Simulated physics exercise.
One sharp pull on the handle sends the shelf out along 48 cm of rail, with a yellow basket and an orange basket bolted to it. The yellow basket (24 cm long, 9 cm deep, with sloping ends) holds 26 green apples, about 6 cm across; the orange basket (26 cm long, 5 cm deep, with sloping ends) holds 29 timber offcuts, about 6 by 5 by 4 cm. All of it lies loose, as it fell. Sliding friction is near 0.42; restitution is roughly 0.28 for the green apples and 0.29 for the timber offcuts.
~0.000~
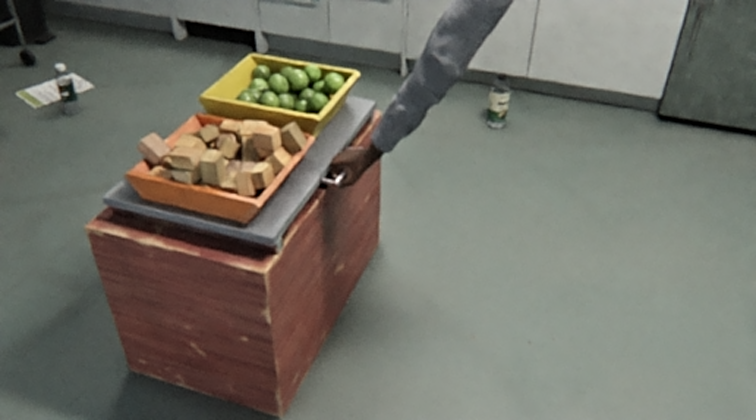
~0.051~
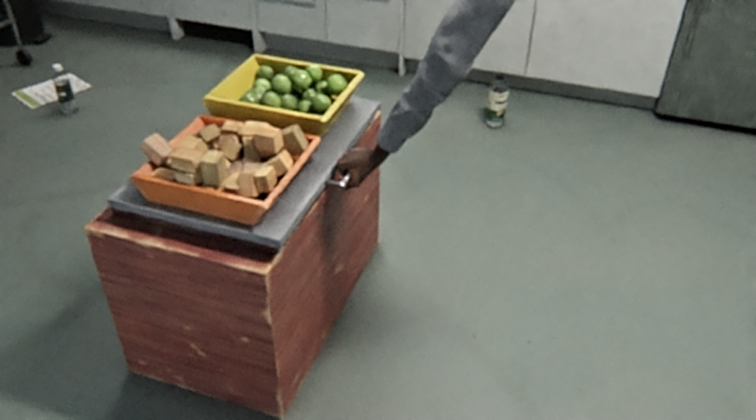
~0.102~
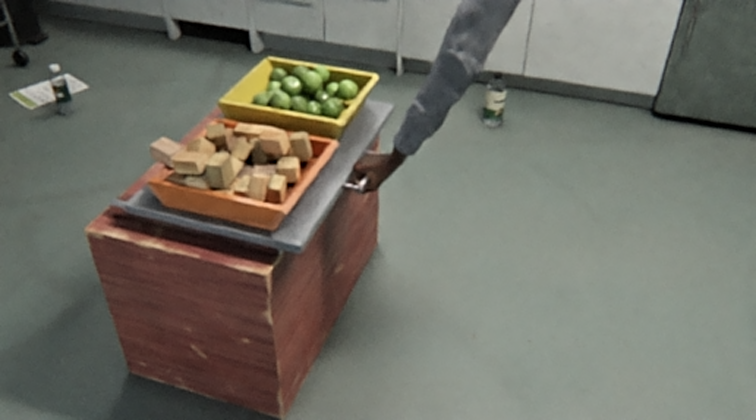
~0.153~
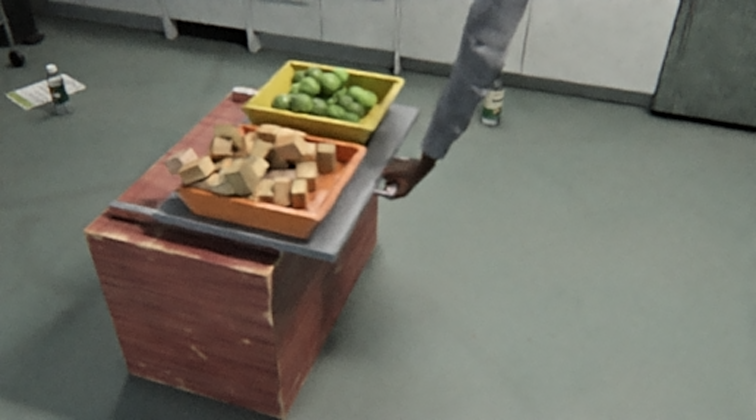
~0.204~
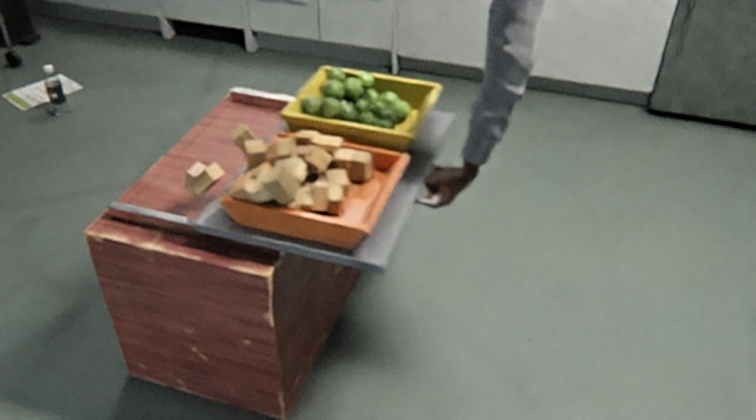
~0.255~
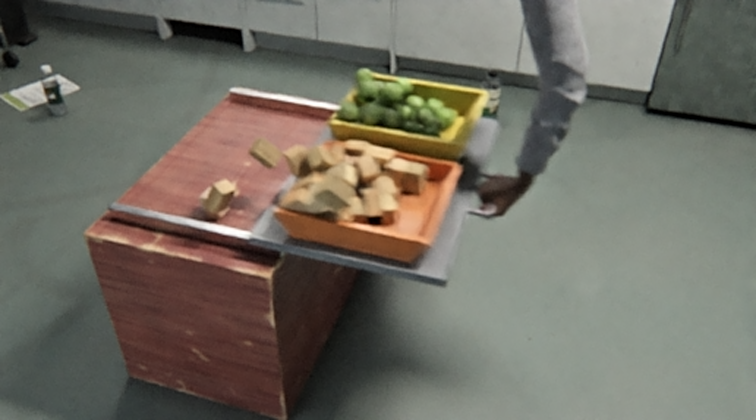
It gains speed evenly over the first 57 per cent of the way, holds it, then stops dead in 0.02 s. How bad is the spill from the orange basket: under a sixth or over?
The orange basket loses over a sixth of its timber offcuts.
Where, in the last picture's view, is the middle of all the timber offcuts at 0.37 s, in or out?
Around (432, 195).
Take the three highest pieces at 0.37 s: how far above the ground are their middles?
About 74 cm.
After 0.29 s, end of travel.
After 0.37 s, the yellow basket has all 26 and the orange basket is down by 3 of 29.
After 0.49 s, the yellow basket is down by 6 of 26 and the orange basket is down by 10 of 29.
After 0.71 s, the yellow basket is down by 7 of 26 and the orange basket is down by 13 of 29.
When it is over (at 1.14 s), the yellow basket is down by 7 of 26 and the orange basket is down by 13 of 29. Asked share, 13 of 29, 45 per cent.
